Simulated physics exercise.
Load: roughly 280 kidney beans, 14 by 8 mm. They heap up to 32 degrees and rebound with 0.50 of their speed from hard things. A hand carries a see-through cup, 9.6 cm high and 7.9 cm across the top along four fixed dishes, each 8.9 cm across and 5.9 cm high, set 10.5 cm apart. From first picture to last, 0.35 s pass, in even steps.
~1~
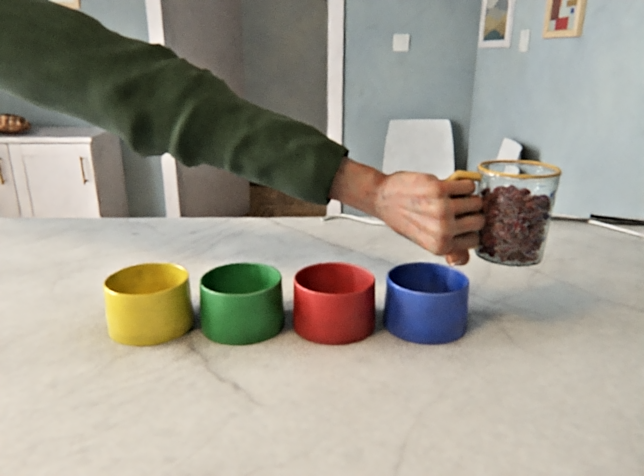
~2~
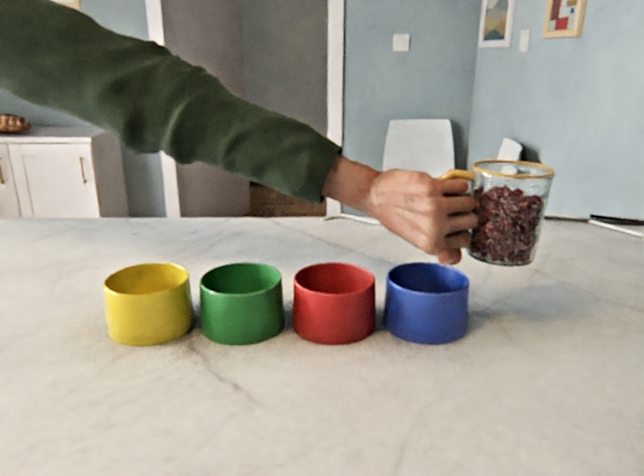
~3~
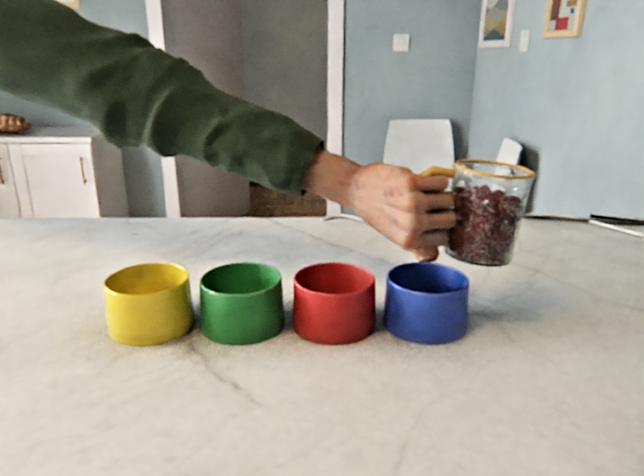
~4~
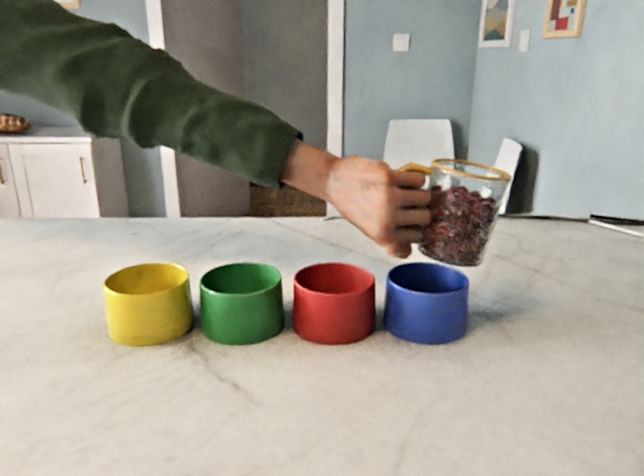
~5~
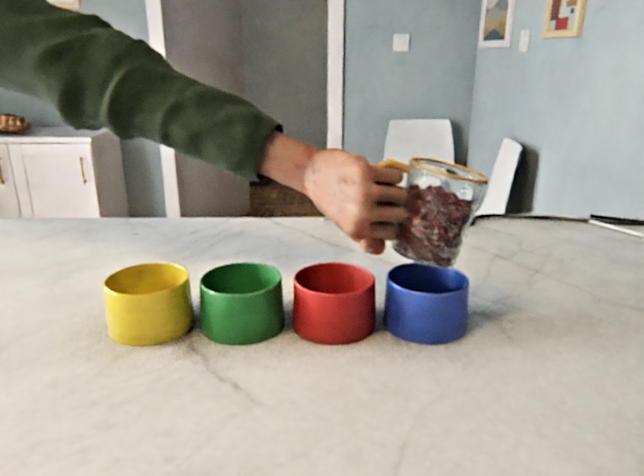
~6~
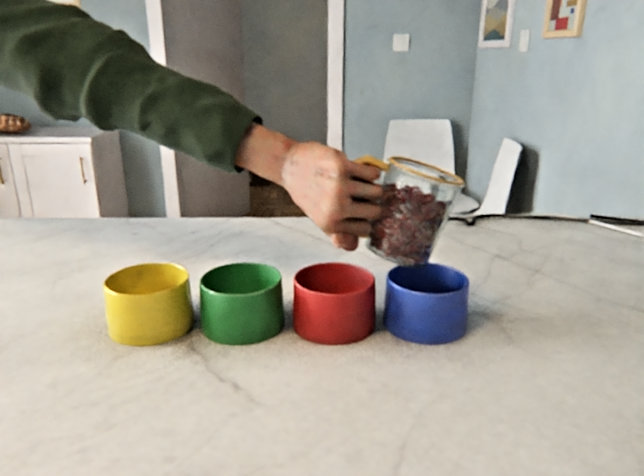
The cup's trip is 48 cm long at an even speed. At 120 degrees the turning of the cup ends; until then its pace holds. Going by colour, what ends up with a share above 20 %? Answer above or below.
Red below, blue below, green below, yellow above, counter below.
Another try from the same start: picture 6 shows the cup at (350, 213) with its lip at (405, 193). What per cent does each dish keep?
Red 0; blue 0; green 0; yellow 100.
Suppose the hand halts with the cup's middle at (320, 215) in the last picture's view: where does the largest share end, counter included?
Most goes to: Red.
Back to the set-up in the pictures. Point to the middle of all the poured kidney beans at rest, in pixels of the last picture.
Around (145, 300).
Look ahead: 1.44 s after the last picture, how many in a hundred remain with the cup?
Roughly 95 per cent.
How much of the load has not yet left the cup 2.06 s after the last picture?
Roughly 5 per cent.
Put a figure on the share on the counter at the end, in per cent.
About 5 per cent.
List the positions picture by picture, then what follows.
The first picture shows cup at (513, 212), tilt 0 degrees, lip at (556, 169), moved 0.0 cm; middle of the pieces at (516, 226); blue dish at (428, 278); red dish at (334, 278); green dish at (241, 278); yellow dish at (147, 278).
The second picture shows cup at (506, 212), tilt 1 degrees, lip at (550, 169), moved 0.8 cm; middle of the pieces at (509, 226).
The third picture shows cup at (485, 212), tilt 5 degrees, lip at (530, 172), moved 3.1 cm; middle of the pieces at (487, 226).
The fourth picture shows cup at (460, 212), tilt 9 degrees, lip at (507, 175), moved 5.8 cm; middle of the pieces at (461, 226).
The fifth picture shows cup at (436, 212), tilt 12 degrees, lip at (485, 178), moved 8.4 cm; middle of the pieces at (436, 227).
The sixth picture shows cup at (411, 213), tilt 16 degrees, lip at (461, 181), moved 11.1 cm; middle of the pieces at (410, 227); blue dish at (428, 278); red dish at (334, 278); green dish at (241, 278); yellow dish at (147, 278).
Then, 0.86 s after the last picture, tilt 64 degrees; cup holds 100 %.
Then, 1.44 s after the last picture, tilt 97 degrees; cup holds 95 %, yellow 5 %.
Then, 2.06 s after the last picture, tilt 120 degrees; cup holds 5 %, yellow 95 %.
In the end, red 0 %, blue 0 %, green 0 %, yellow 95 %, counter 5 %.
